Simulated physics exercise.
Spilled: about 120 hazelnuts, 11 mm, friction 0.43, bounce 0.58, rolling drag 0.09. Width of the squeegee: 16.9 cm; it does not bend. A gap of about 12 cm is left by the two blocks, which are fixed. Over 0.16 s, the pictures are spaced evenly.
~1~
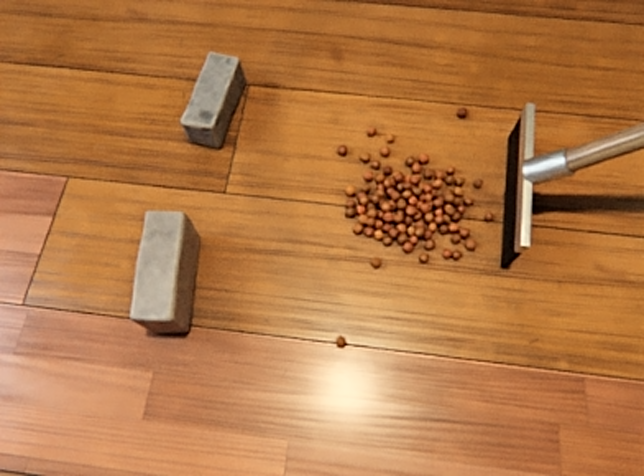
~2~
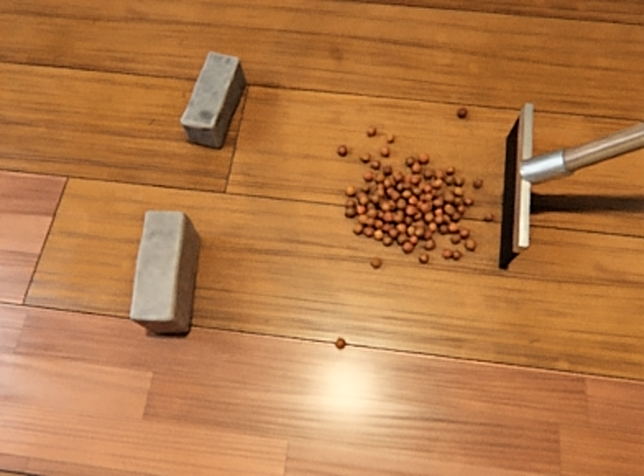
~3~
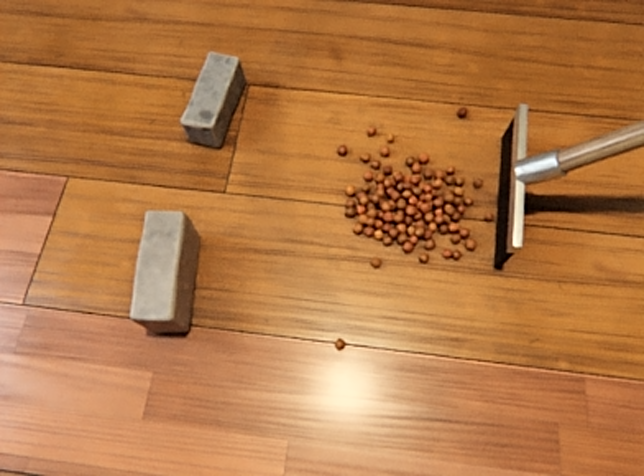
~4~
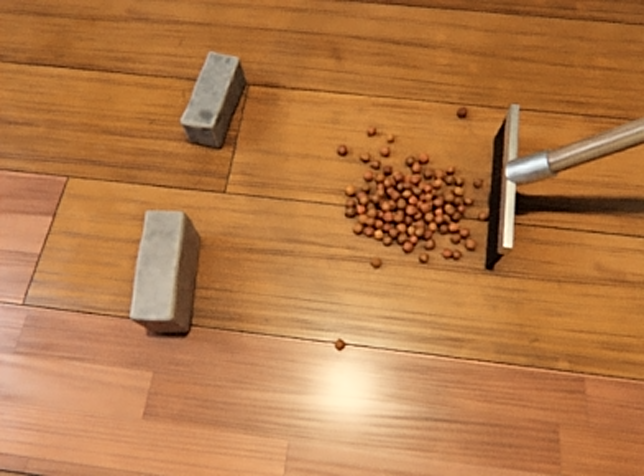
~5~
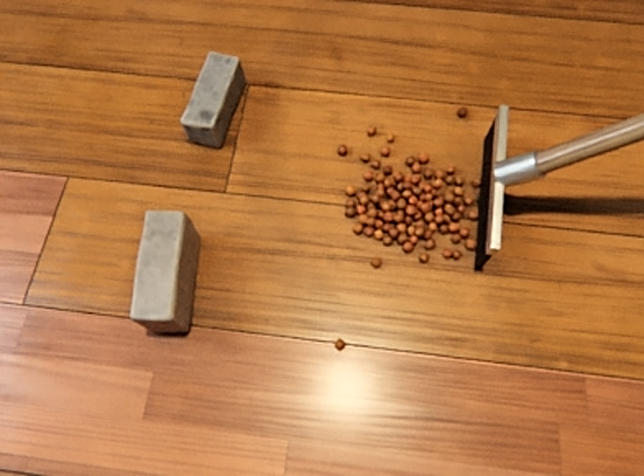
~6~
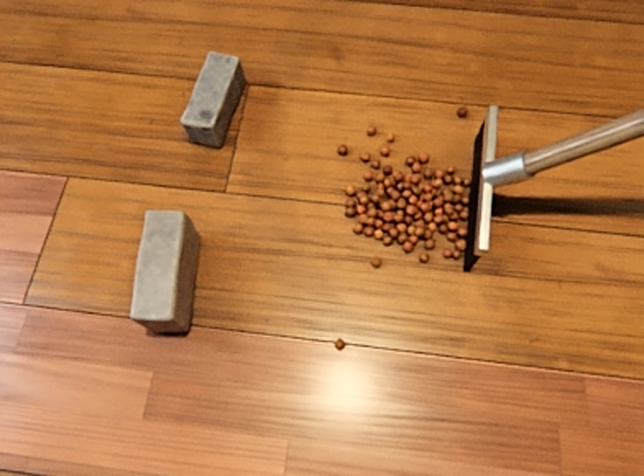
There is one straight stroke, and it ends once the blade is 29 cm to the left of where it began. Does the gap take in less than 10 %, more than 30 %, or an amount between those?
It takes in an amount between.
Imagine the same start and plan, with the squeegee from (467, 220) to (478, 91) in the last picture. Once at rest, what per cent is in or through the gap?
Gap share: 5 in a hundred.
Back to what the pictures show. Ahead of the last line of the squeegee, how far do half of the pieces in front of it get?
Distance: Around 3 cm.
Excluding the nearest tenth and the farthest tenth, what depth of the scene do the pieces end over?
It works out at some 22 centimetres.
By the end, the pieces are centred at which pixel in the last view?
About (231, 189).
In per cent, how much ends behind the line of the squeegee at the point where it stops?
Roughly 20 percent.
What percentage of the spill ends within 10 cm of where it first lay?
Near 10 in a hundred.
Then, 0.34 s after the last picture, squeegee 16 cm from its start, spill 19 cm wide; held up before the blocks 100 %.
Then, 0.67 s after the last picture, squeegee 28 cm from its start, spill 24 cm wide; held up before the blocks 100 %.
Then, 0.95 s after the last picture, squeegee 29 cm from its start, spill 25 cm wide; in or through the gap 20 %, held up before the blocks 80 %.
In the end, in or through the gap 20 %, round the near block 0 %, round the far block 0 %, held up before the blocks 80 %.
